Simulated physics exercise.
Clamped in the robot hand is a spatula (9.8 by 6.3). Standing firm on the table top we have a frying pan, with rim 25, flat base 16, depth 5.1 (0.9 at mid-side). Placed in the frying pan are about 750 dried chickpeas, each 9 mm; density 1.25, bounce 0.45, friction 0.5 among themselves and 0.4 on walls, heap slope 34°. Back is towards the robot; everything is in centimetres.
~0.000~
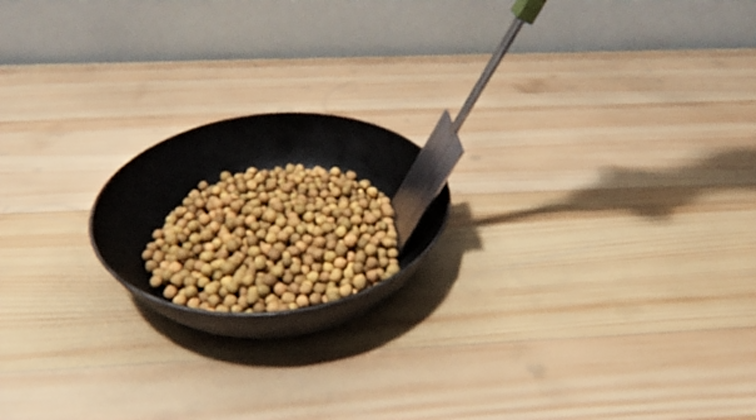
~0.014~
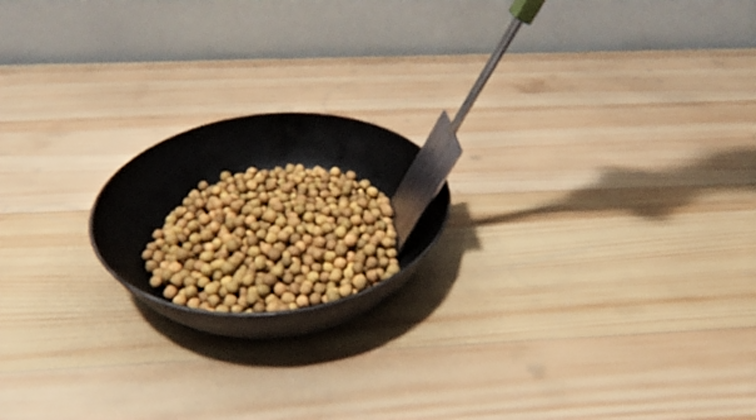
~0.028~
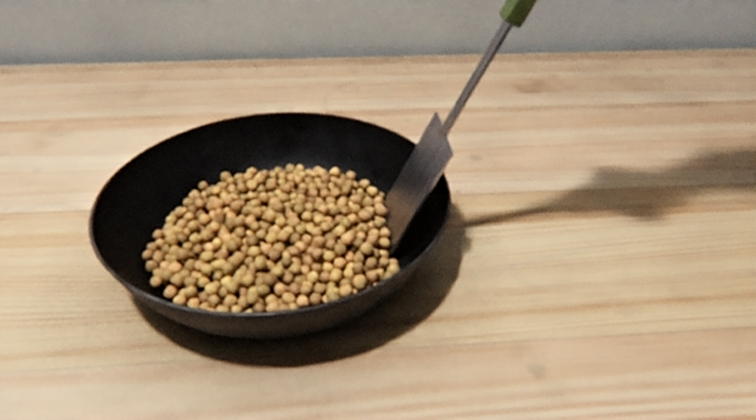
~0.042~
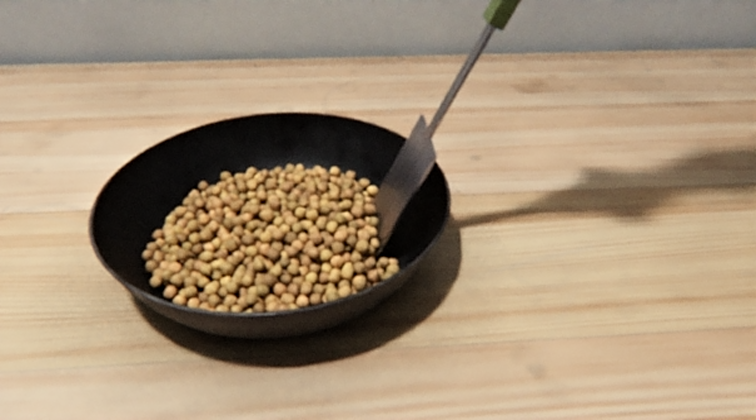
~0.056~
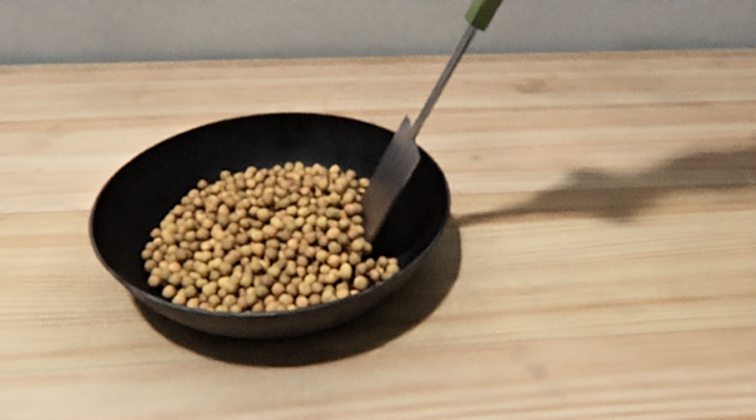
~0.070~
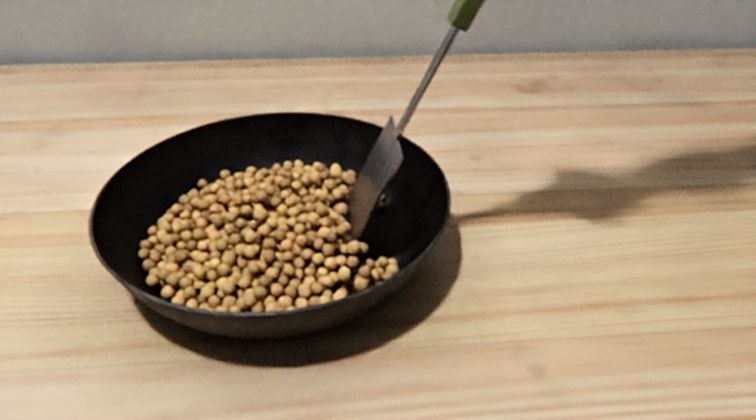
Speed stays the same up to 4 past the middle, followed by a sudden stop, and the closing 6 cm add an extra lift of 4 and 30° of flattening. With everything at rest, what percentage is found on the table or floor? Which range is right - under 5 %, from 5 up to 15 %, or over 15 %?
Right range: Under 5 %.
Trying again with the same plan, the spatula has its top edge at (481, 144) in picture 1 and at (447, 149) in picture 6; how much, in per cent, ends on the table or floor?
Close to 0 in a hundred.
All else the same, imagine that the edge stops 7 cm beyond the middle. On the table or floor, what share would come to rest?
0 %, roughly.
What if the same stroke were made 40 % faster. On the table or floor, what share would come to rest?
Then roughly 5 percent.
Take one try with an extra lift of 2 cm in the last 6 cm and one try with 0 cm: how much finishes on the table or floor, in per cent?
Roughly 0 % and then 0 %.
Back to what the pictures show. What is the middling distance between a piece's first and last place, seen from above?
Some 2 centimetres.
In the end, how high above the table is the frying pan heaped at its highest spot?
Height at rest: Roughly 4.5 cm.
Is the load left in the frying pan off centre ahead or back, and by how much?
It rests close to 3.0 centimetres ahead of centre.
After 0.10 s, sloping 63°, highest piece 5 above the table; 746 in the frying pan.
After 0.14 s, sloping 50°, highest piece 6 above the table; 746 in the frying pan.
After 0.35 s, sloping 35°, highest piece 5 above the table; 745 in the frying pan, 1 on the blade or in flight.
After 1.40 s, sloping 35°, highest piece 5 above the table; 745 in the frying pan, 1 on the table or floor.
At rest, 745 in the frying pan, 1 on the table or floor. That is 0 % on the table or floor.
